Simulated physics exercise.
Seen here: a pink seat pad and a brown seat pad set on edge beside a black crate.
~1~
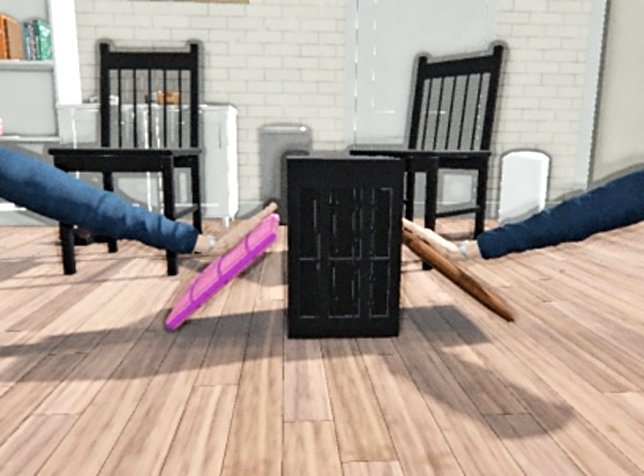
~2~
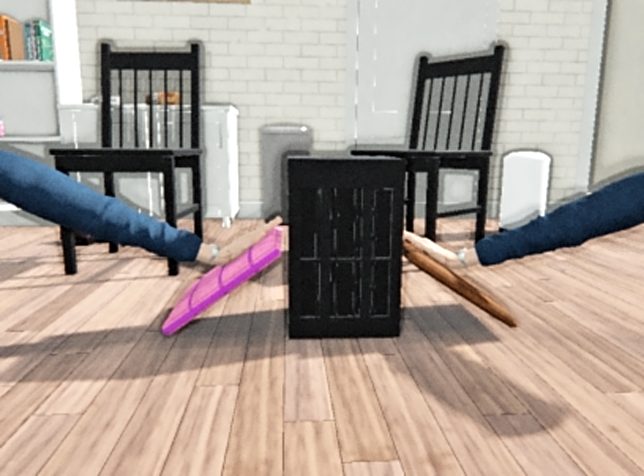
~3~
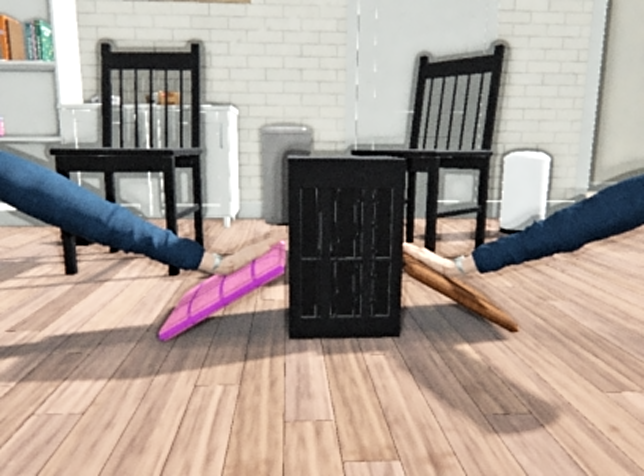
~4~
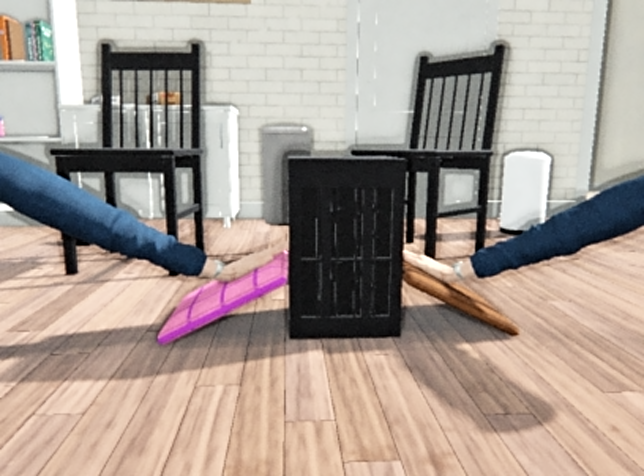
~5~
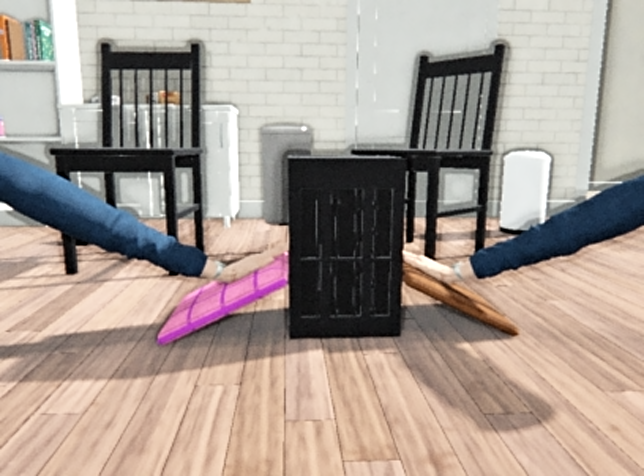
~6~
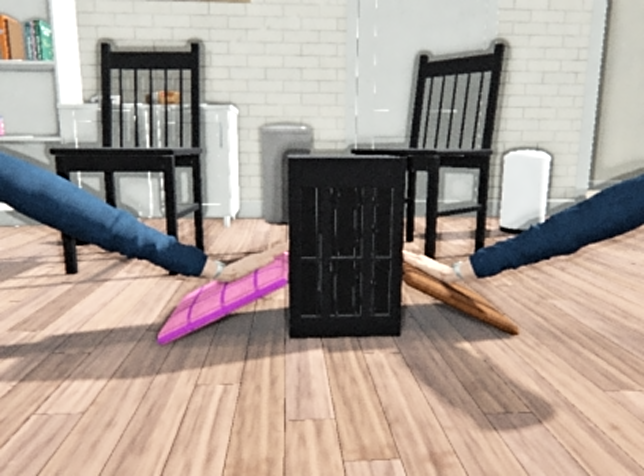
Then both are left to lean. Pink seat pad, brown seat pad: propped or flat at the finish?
Pink seat pad flat; brown seat pad flat.
Then, 0.20 s after the last picture, pink seat pad slipping down near (226, 307); brown seat pad flat on the floor near (448, 305).
Then, 0.36 s after the last picture, pink seat pad flat on the floor near (222, 313); brown seat pad flat on the floor near (452, 311).
At rest, pink seat pad flat on the floor near (222, 314); brown seat pad flat on the floor near (451, 312). The pink seat pad slides down flat and the brown seat pad slips and lies down.
